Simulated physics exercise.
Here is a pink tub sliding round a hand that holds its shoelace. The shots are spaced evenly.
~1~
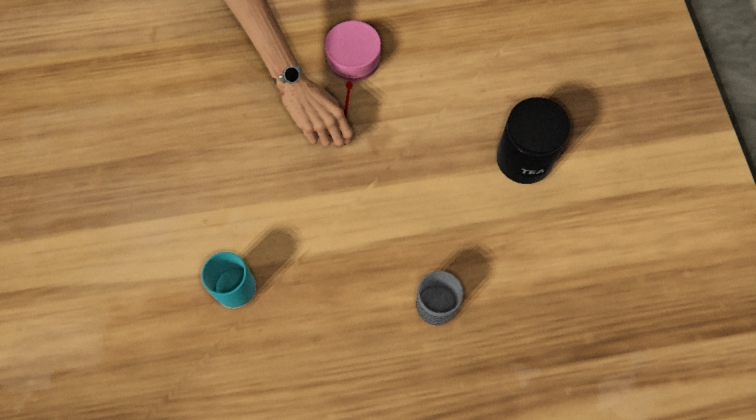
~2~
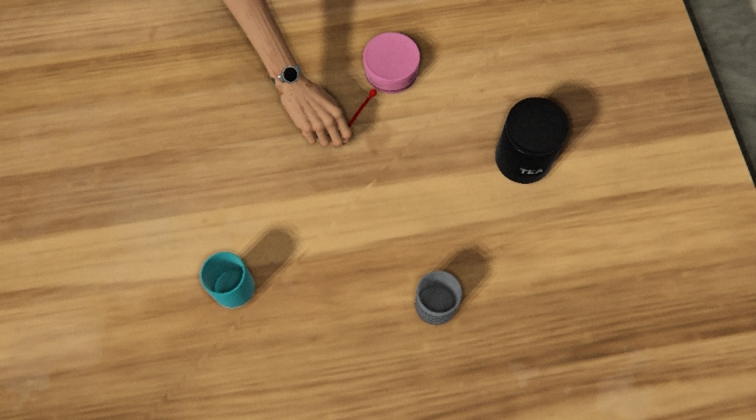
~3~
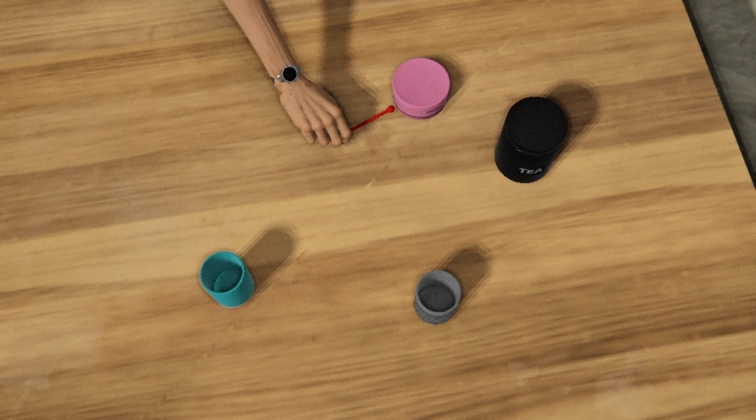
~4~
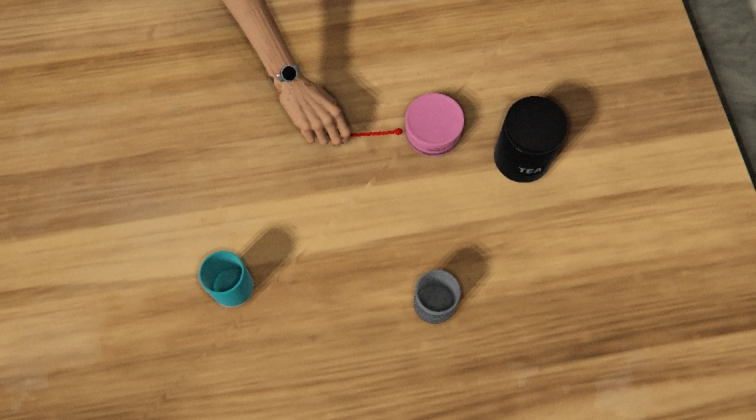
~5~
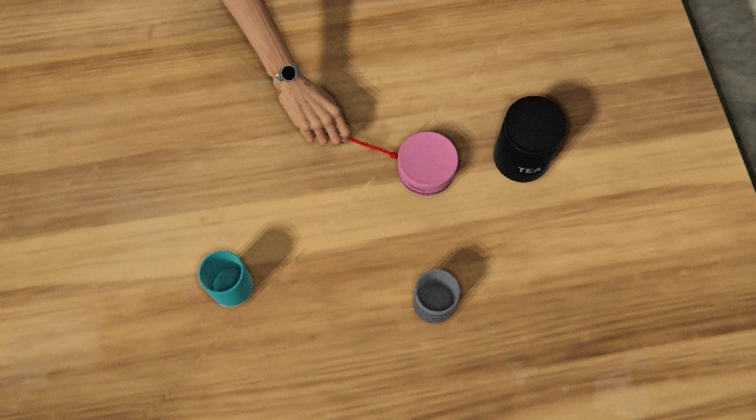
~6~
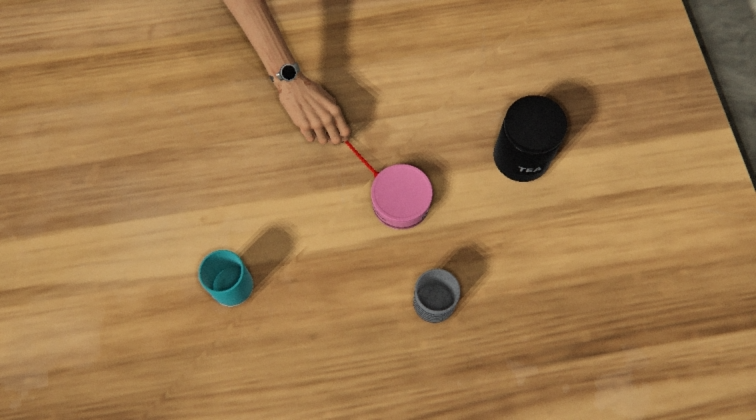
A pink tub slides clockwise in an arc around a still hand that holds it by a thin red lace, passing from above the hand, round its right side, to below and right of it. Seen from high above, the wooden table also holds a black canister at right, a turquoise mug at lower left and a grey mug at lower centre. These stay in place, and the view barely shifts.
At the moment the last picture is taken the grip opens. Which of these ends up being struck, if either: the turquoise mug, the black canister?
The turquoise mug is struck. The black canister is not struck.
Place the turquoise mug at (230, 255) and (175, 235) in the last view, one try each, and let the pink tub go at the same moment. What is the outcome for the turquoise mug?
At the first it is struck; at the second it remains clear.
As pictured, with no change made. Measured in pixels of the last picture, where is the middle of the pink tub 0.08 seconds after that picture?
It is somewhere near (324, 242).
Then, 0.08 s on from there, tub near (324, 242).
Then, 0.20 s on from there, tub near (261, 283); turquoise mug pushed aside.
In the end, tub near (230, 309); turquoise mug pushed aside. The turquoise mug gets hit and the black canister escapes it.
